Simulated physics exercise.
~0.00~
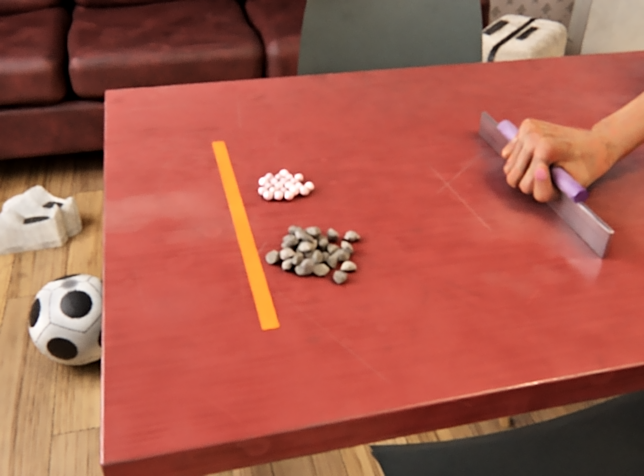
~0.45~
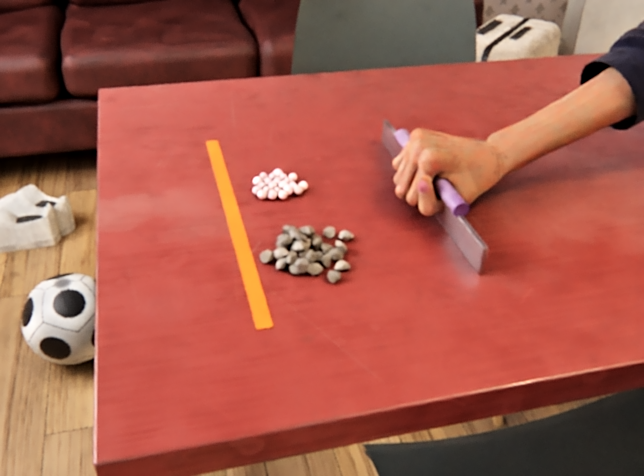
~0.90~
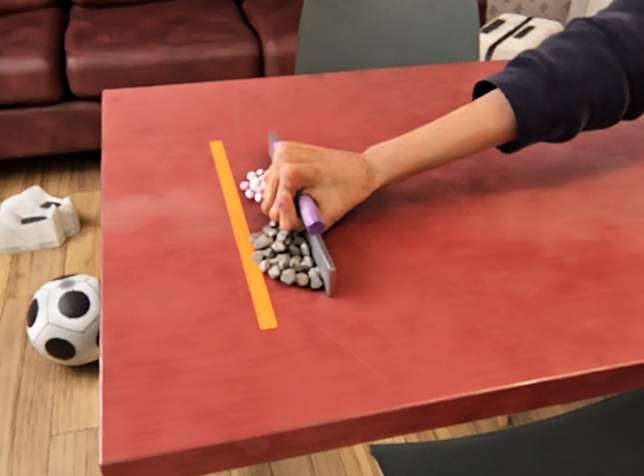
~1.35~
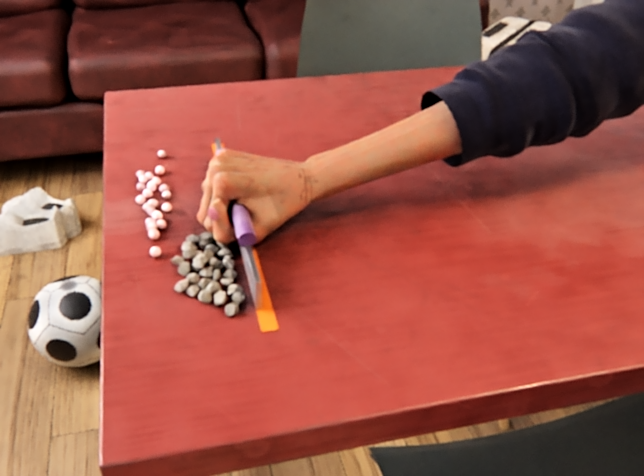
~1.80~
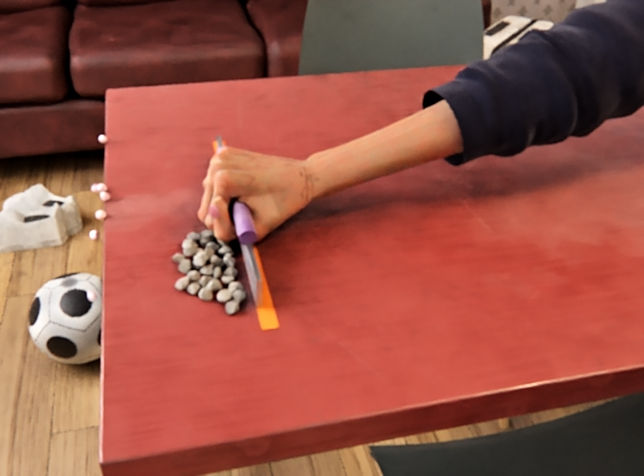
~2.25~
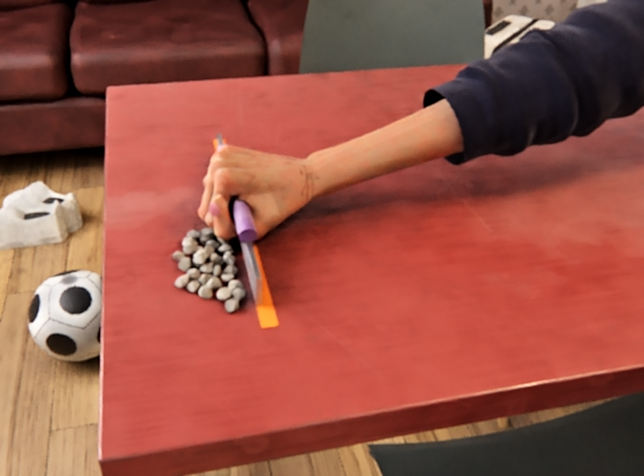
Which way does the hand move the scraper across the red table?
The hand moves the scraper to the left, towards the pebbles, the white balls and the orange tape.
